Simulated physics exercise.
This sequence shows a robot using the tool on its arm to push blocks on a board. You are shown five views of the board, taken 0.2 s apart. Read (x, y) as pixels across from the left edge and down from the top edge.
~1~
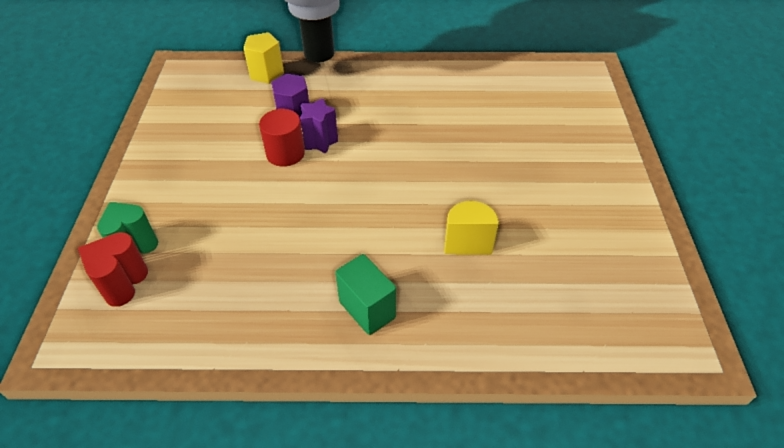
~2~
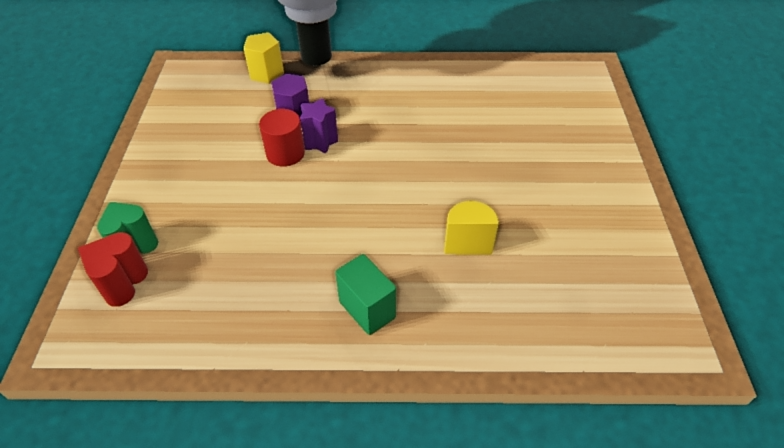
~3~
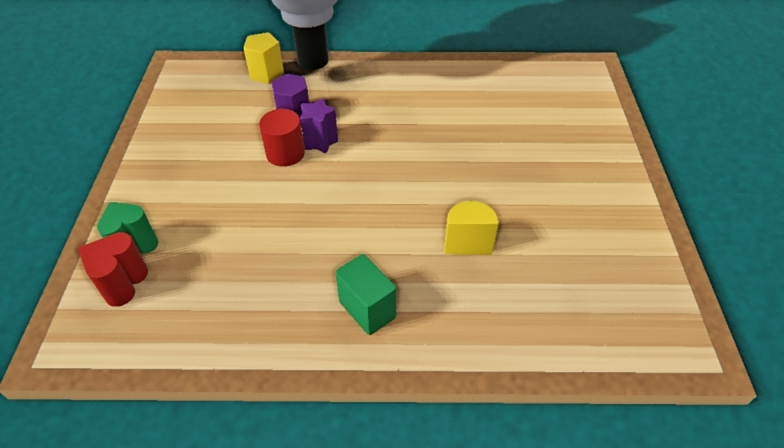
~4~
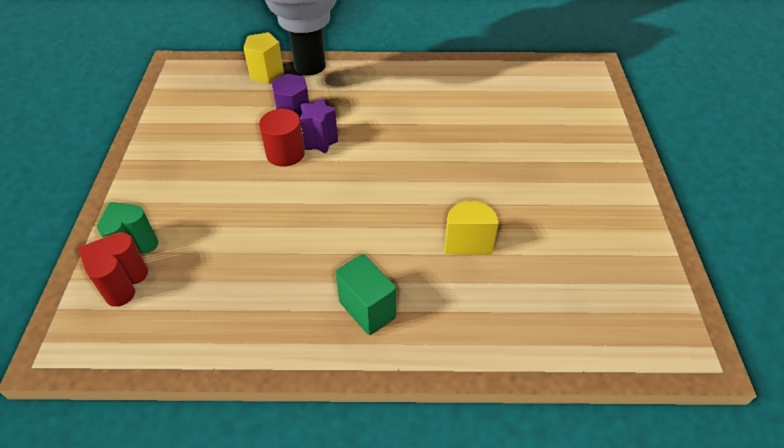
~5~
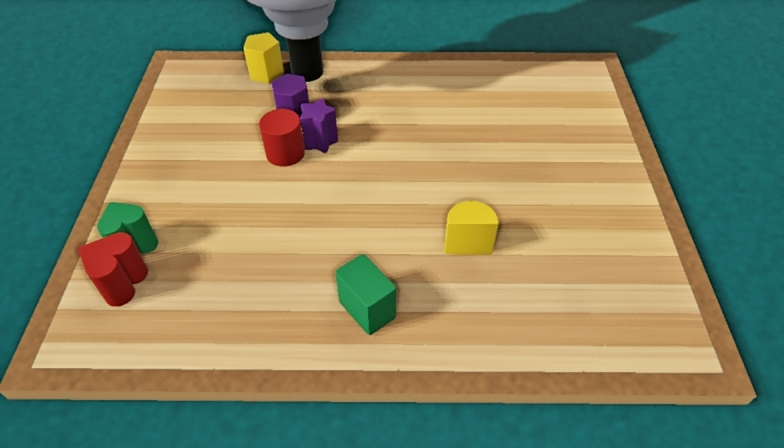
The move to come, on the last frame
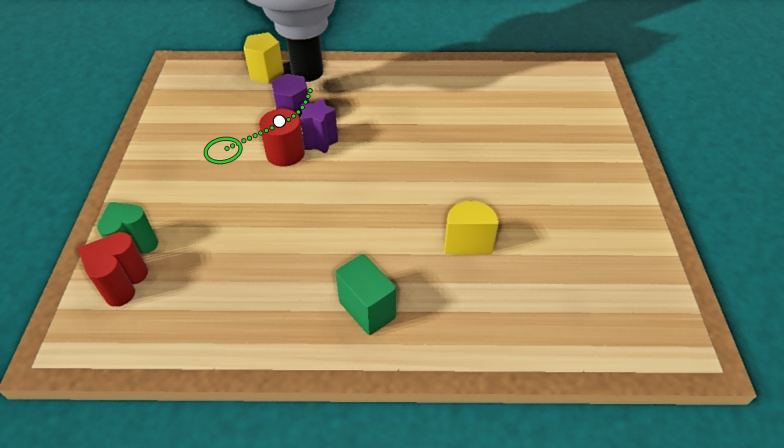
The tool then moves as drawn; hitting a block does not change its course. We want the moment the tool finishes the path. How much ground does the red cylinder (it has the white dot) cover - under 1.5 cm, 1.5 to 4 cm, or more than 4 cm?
Of the three bands, it's 1.5 to 4 cm.
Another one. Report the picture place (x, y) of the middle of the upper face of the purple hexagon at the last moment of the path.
Its top centre is at about (224, 140).
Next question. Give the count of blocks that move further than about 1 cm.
I think two will be displaced.
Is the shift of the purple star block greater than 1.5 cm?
I believe not.
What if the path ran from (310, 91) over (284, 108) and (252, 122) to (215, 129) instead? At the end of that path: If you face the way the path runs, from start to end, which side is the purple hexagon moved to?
Left side.
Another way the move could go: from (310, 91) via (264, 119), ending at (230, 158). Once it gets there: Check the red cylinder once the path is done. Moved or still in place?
The red cylinder will not stay where it is.
The drawn path runs from (310, 91) via (296, 115) and (261, 133), ending at (223, 150); the dot is on the red cylinder.
On the path given first. One third of the way, tool at (292, 98); red cylinder at (276, 129); purple hexagon at (273, 103).
Two thirds of the way, tool at (256, 116); red cylinder at (271, 138); purple hexagon at (240, 124), turned 15° anticlockwise.
At the end, tool at (218, 132); red cylinder at (271, 138); purple hexagon at (224, 140), turned 45° anticlockwise; purple star block not moved.
